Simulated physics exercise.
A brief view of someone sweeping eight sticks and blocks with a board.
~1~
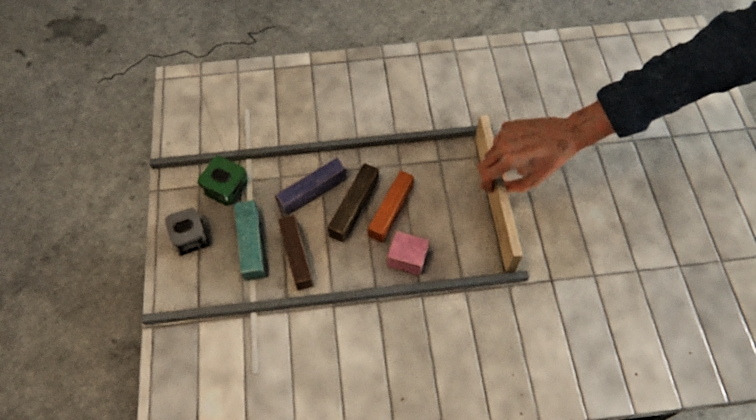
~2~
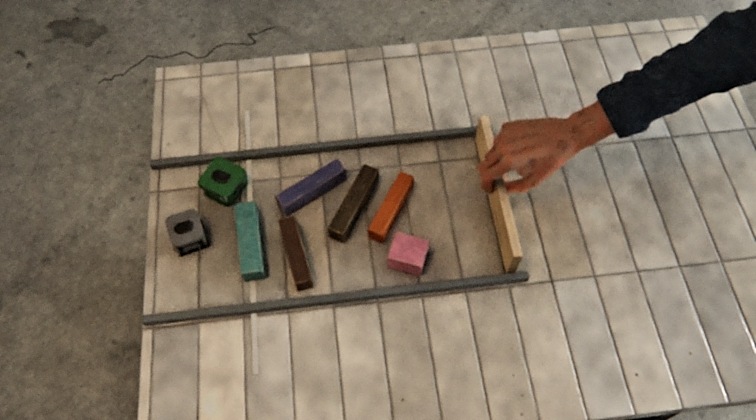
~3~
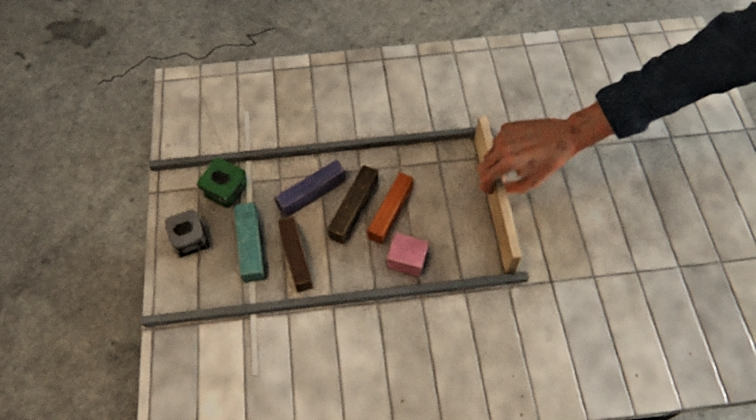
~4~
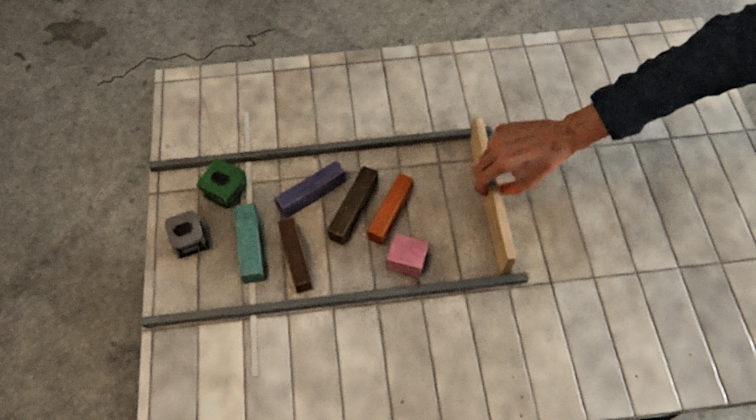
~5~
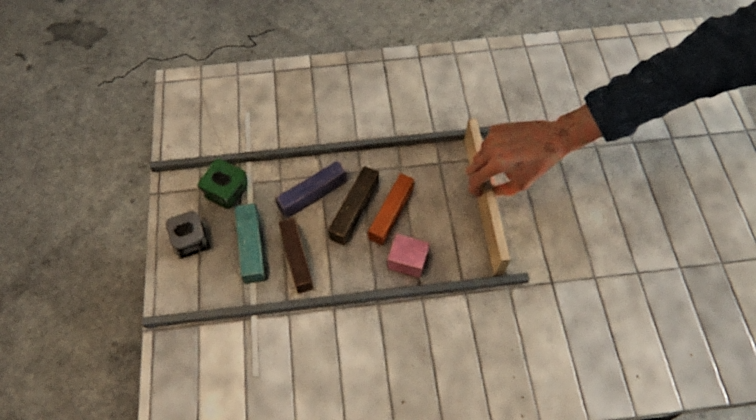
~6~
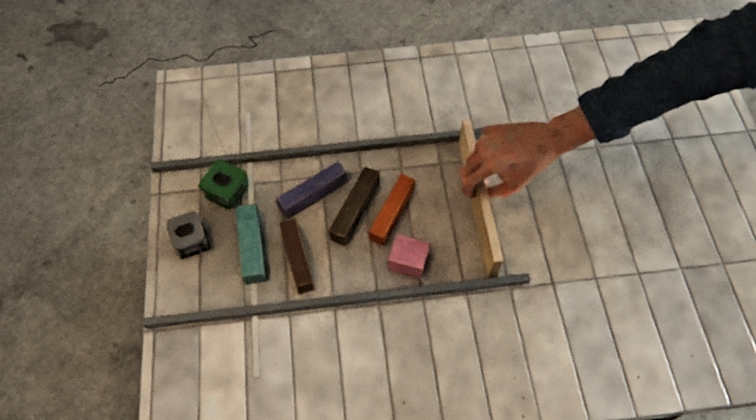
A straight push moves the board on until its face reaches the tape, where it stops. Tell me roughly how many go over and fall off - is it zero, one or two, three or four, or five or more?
Roughly zero fall off.
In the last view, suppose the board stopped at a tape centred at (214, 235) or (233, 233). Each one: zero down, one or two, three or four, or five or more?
In order: Just one or two, then 1 or 2.
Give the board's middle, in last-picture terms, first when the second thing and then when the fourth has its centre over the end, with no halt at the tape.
In pixels, around (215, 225) followed by around (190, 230).
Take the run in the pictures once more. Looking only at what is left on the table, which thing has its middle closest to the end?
The grey case finishes closest.
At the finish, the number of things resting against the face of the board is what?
2 touch it.
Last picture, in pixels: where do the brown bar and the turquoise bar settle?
First (208, 266), then (189, 250).
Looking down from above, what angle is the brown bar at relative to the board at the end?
The angle is about 0 degrees.
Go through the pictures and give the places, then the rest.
Grey case (187, 231); green case (224, 181); turquoise bar (250, 240); board (497, 192); tape (251, 228), in the first frame.
Green case (224, 182); orange stick (391, 207), in the second frame.
Turquoise bar (249, 242); board (496, 193), in the third frame.
Grey case (187, 234); black bar (353, 204), in the fourth frame.
Green case (224, 184); blue bar (312, 189), in the fifth frame.
Grey case (188, 235); green case (225, 185); turquoise bar (251, 243); board (479, 196); tape (252, 231), in the sixth frame.
Soon after, none off yet; grey case at rest near (188, 235); green case at rest near (225, 185); turquoise bar at rest near (251, 243).
In the end, the number that fall off is zero.
